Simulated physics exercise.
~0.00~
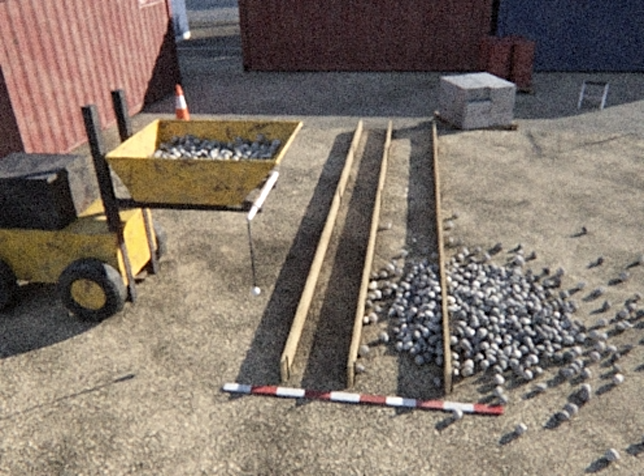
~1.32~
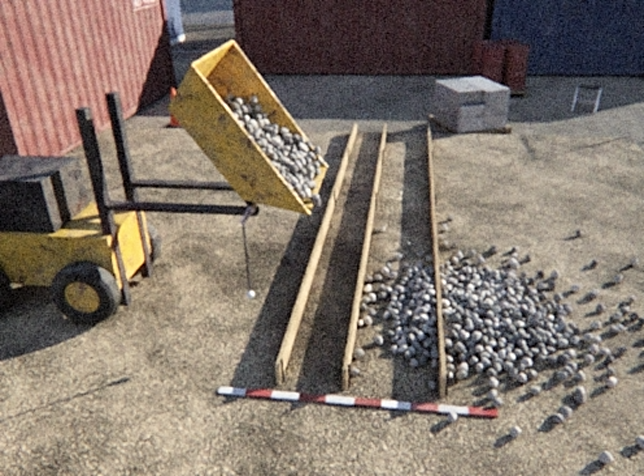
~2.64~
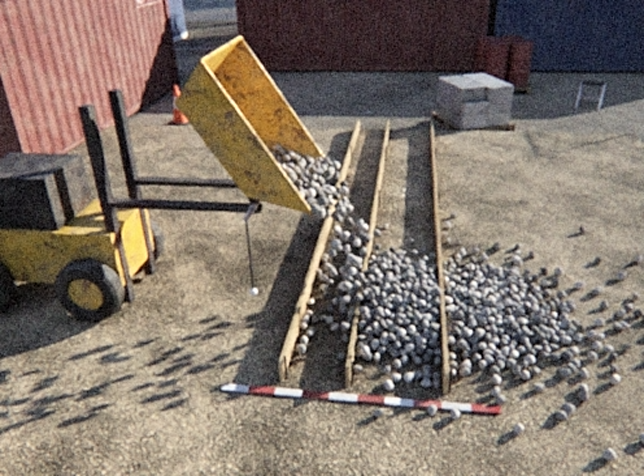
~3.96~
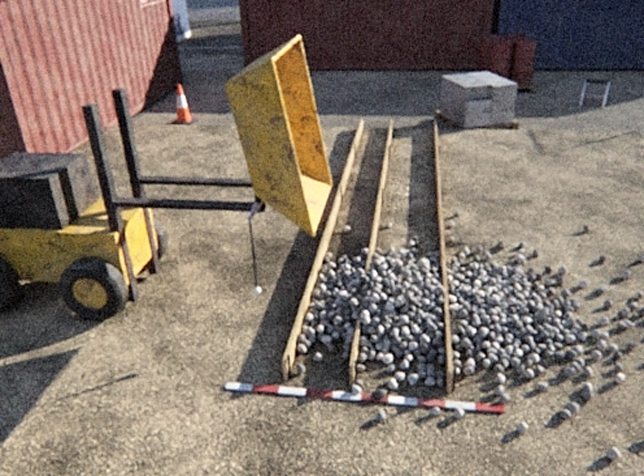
The footage shows a yellow forklift tipping a raised skip of smooth grey stones toward wooden planks beside an existing heap; the stones pour out across the bays between the planks, and the emptied skip ends steeply tilted above the enlarged pile.
